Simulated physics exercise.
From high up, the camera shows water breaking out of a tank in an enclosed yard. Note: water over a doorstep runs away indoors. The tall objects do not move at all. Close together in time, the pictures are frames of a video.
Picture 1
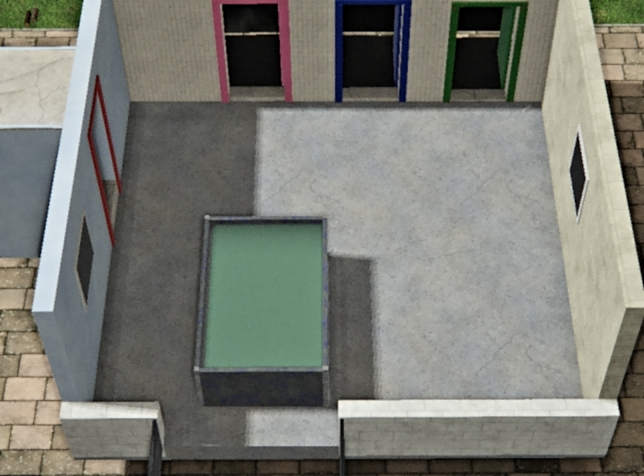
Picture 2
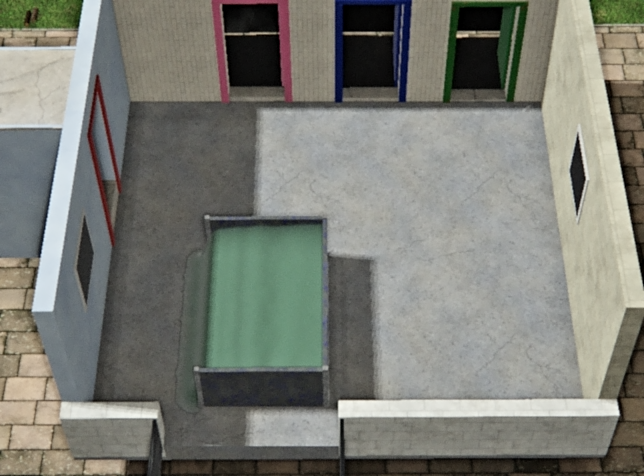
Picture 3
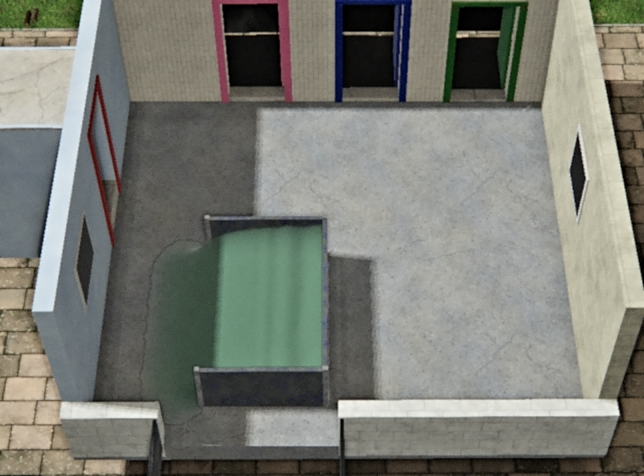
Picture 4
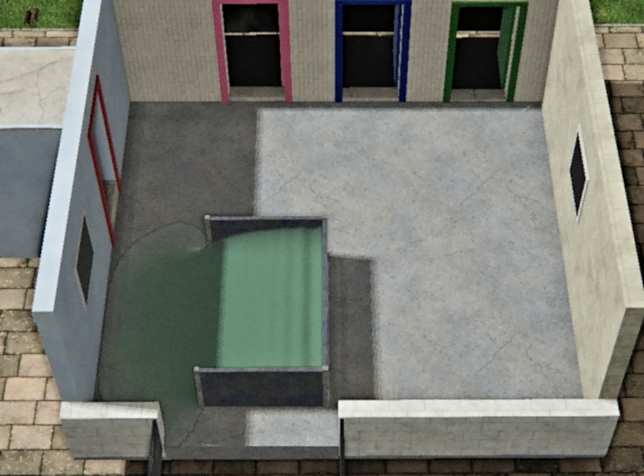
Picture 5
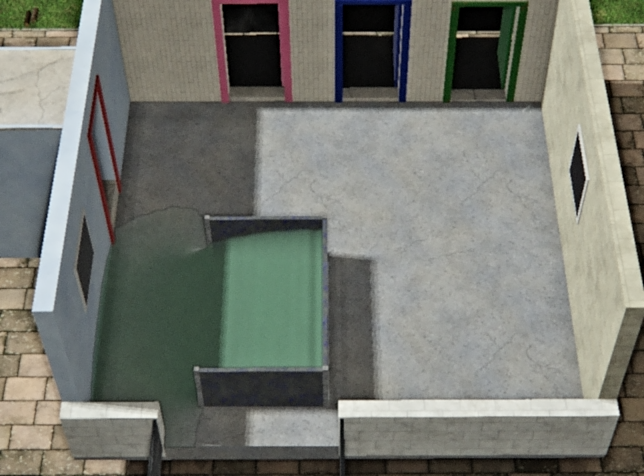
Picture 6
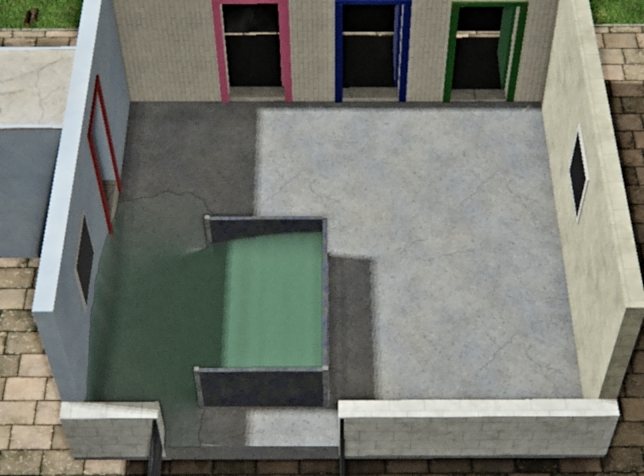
Green water pouring out of the left side of a tank in a walled yard, spreading across the shaded floor to the left wall.
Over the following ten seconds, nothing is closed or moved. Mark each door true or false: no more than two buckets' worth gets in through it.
Green door: False, blue door: True, red door: True, pink door: False.
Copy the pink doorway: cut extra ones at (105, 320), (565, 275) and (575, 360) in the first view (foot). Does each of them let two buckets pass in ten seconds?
Note: Door one overshoots; door two undershoots; door three undershoots.
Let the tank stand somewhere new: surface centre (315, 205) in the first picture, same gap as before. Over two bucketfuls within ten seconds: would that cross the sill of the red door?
In short: Red is over.
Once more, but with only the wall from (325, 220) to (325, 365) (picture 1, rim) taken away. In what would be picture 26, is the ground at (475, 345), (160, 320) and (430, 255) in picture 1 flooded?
Submerged, untouched, submerged.
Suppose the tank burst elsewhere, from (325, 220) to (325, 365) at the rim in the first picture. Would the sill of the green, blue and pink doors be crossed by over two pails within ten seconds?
Going door by door: The green one gets too much, the blue one gets too much, and the pink one stays safe.
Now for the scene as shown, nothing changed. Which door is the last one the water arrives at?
Result: The one in green.
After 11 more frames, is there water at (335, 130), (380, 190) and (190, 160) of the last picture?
As listed, the points end up high and dry, high and dry and soaked.
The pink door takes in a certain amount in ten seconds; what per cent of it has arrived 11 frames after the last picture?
I'd put it at 0 percent.
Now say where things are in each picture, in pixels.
In the first picture, the tank at (264, 294) is whole and still.
In the second picture, water pours out at (207, 314) and has run to a hidden place.
In the third picture, the front is at a hidden place, out from the gap at (208, 317).
In the fourth picture, water pours out at (208, 318) and has run to a hidden place.
In the fifth picture, the front is at a hidden place, out from the gap at (208, 319).
In the sixth picture, water pours out at (208, 320) and has run to (118, 208).
A moment on, water covers 20 % of the floor; the green door not reached, the blue door not reached, the red door wet at the sill, nothing in, the pink door not reached.
Next, water covers 30 % of the floor; the green door not reached, the blue door not reached, the red door wet at the sill, nothing in, the pink door not reached.
Then, water covers 50 % of the floor; the green door not reached, the blue door wet at the sill, nothing in, the red door wet at the sill, nothing in, the pink door over two buckets in.
Later, water covers 70 % of the floor; the green door under two buckets in, the blue door under two buckets in, the red door wet at the sill, nothing in, the pink door over two buckets in.
In the end, water covers 90 % of the floor; the green door over two buckets in, the blue door under two buckets in, the red door wet at the sill, nothing in, the pink door over two buckets in.
